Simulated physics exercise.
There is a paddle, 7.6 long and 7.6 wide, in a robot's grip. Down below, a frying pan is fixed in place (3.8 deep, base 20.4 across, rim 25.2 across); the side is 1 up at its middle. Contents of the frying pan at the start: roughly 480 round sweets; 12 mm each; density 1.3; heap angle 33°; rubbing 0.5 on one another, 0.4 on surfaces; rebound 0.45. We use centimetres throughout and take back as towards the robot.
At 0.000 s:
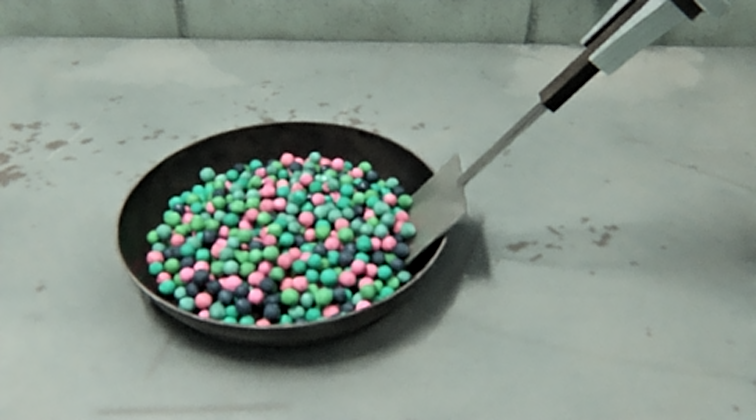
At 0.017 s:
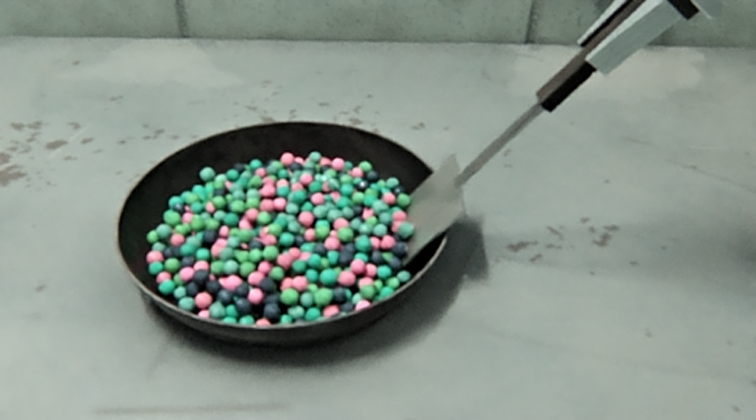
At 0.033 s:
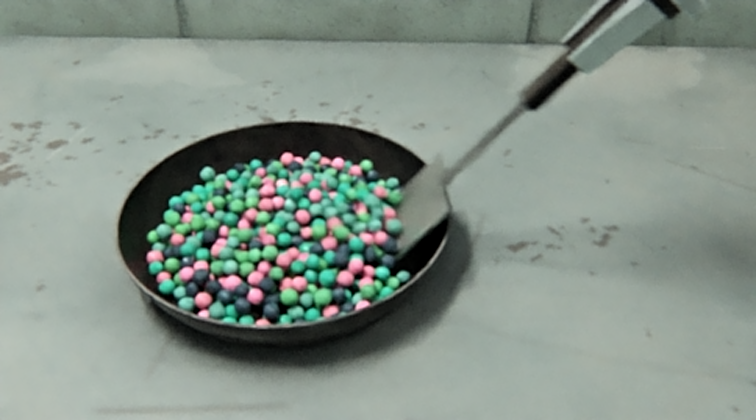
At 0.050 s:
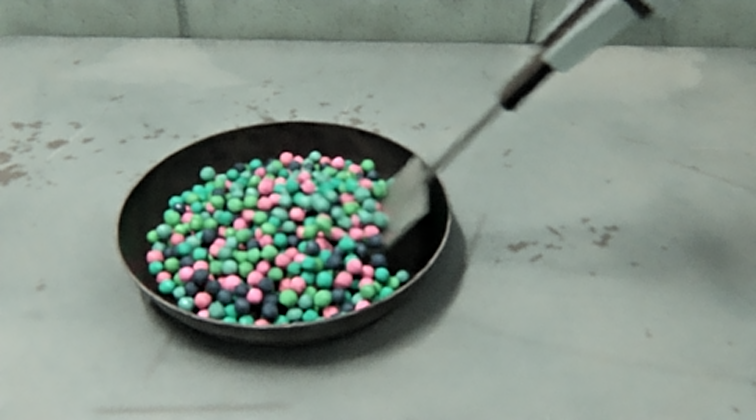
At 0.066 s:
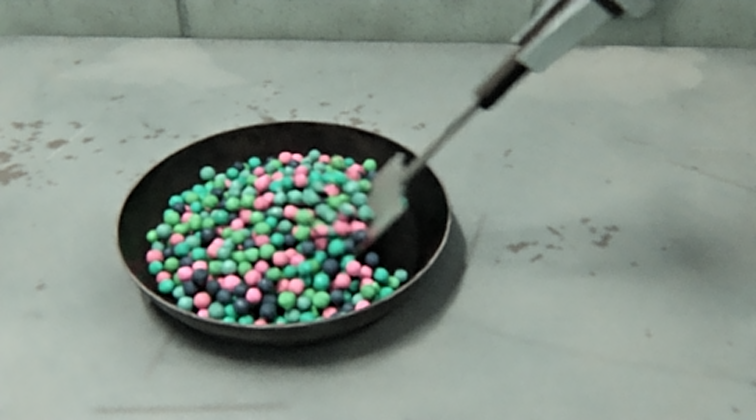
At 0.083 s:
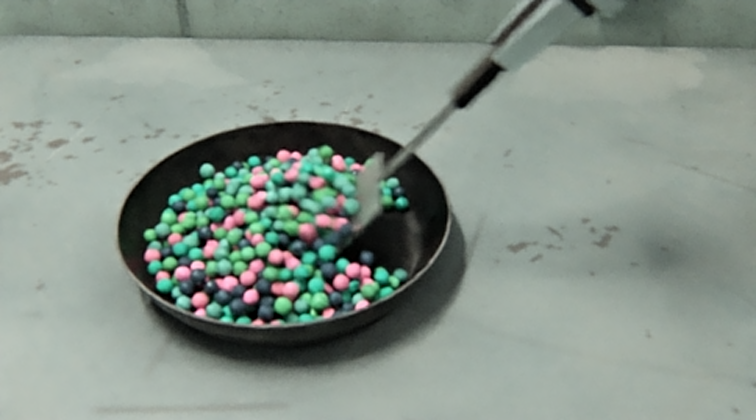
We see a dark frying pan filled with small green, teal, pink and navy balls on a gray surface, as a paddle at its right edge moves left into the pan, pushing the nearby balls leftward into a heap.
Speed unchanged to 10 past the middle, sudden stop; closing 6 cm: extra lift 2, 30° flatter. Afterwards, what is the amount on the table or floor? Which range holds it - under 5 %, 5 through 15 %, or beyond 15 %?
The range beyond 15 % holds it.
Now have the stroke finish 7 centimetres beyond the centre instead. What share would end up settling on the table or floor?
About 5 %.
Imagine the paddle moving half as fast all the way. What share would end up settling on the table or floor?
Then about 5 per cent.
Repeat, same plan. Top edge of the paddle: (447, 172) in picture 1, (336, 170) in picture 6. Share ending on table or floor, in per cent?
30 %.
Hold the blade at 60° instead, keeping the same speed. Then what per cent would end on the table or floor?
In that case, around 25 percent would end up on the table or floor.
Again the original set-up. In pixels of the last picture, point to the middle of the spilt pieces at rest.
Centre of the spill: Approx. (25, 248).
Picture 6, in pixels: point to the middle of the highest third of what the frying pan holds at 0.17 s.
I'd say close to (224, 195).
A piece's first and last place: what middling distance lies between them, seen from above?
Somewhere near 3 centimetres, I reckon.
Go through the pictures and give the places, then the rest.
In the first frame, the paddle top edge at (462, 181), sloping 52°; upper third of the load around (295, 221), from x 155 to 410, top at y 160; 478 in the frying pan.
In the second frame, the paddle top edge at (459, 181), sloping 52°; upper third of the load around (295, 221), from x 155 to 405, top at y 160.
In the third frame, the paddle top edge at (445, 181), sloping 52°; upper third of the load around (305, 220), from x 155 to 405, top at y 160.
In the fourth frame, the paddle top edge at (423, 180), sloping 52°; upper third of the load around (306, 217), from x 155 to 400, top at y 160.
In the fifth frame, the paddle top edge at (402, 180), sloping 52°; upper third of the load around (305, 213), from x 155 to 400, top at y 155.
In the sixth frame, the paddle top edge at (380, 179), sloping 52°; upper third of the load around (299, 206), from x 150 to 400, top at y 155; 478 in the frying pan.
After 0.13 s, sloping 52°, highest piece 7 above the table; 478 in the frying pan.
After 0.17 s, sloping 42°, highest piece 8 above the table; 478 in the frying pan.
After 0.39 s, sloping 22°, highest piece 9 above the table; 383 in the frying pan, 77 on the table or floor, 18 on the blade or in flight.
After 1.44 s, sloping 22°, highest piece 5 above the table; 382 in the frying pan, 96 on the table or floor.
In the end, 382 in the frying pan, 96 on the table or floor. That is 20 % on the table or floor.
